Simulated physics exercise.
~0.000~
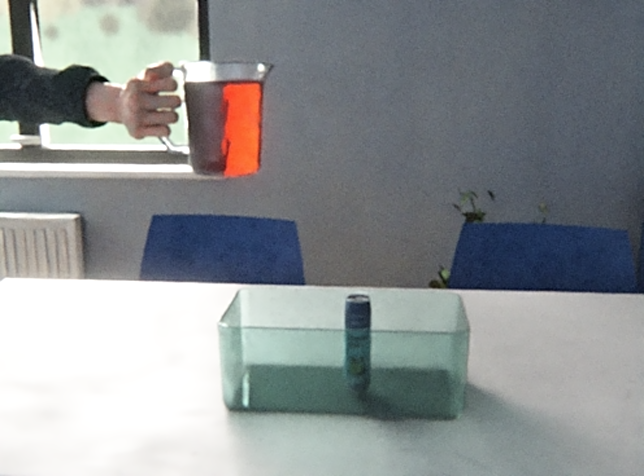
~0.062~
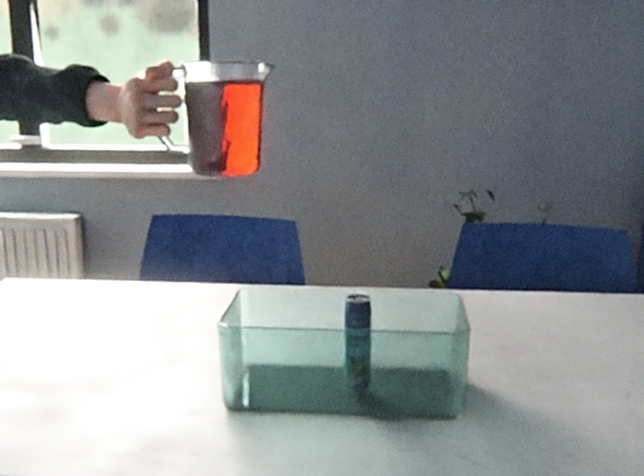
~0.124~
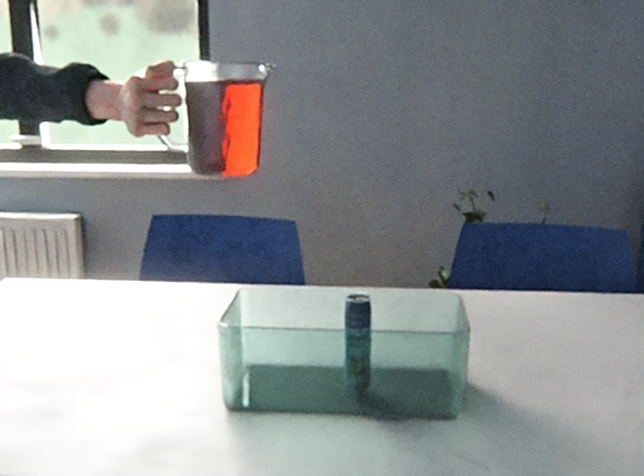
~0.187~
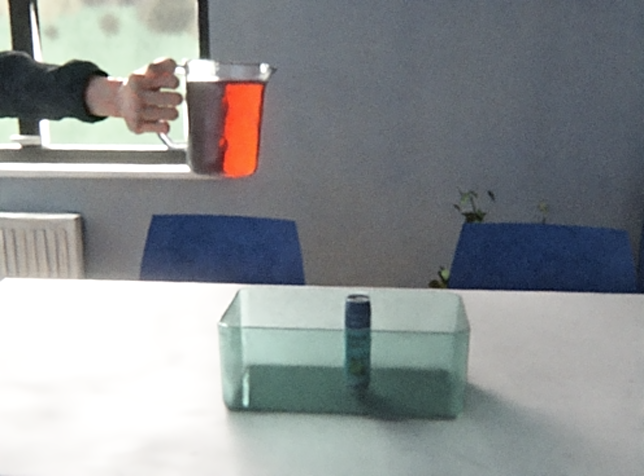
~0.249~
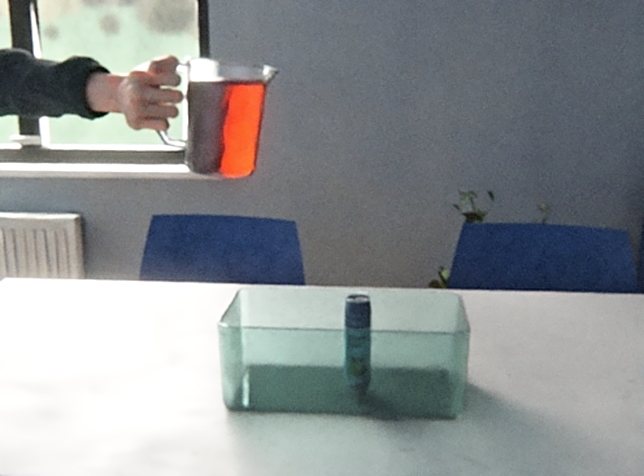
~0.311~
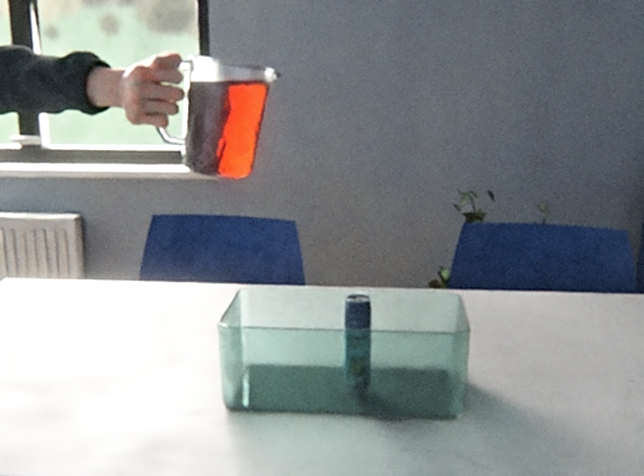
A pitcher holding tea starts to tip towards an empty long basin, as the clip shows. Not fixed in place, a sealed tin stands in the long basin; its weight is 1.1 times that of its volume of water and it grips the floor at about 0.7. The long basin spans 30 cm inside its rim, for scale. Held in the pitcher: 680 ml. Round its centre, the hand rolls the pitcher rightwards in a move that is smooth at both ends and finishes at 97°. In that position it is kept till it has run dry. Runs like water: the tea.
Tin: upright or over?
It will weather it.
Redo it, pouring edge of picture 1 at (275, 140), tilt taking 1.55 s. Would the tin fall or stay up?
It tumbles.
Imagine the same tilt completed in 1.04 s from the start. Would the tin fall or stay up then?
The tin would stay balanced.
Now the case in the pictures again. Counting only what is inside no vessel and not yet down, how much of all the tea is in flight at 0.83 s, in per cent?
Near 10 per cent at that moment.
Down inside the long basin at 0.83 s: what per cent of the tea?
About 1%.
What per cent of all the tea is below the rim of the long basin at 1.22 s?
22 per cent, give or take a little.
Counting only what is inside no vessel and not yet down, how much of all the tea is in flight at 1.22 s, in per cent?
Around 28 percent of it is airborne.
Then, 0.83 s in, the tilt is 54° and 90 per cent is still to pour; the tin stands where it began.
Then, 1.22 s in, the tilt is 86° and 48 per cent is still to pour; the tin stands where it began.
Then, 1.62 s in, the tilt is 97° and 8 per cent is still to pour; the tin stands where it began.
Then, 2.05 s in, the tilt is 97° and 1 per cent is still to pour; the tin stands where it began.
Finally, the tin stands where it began.
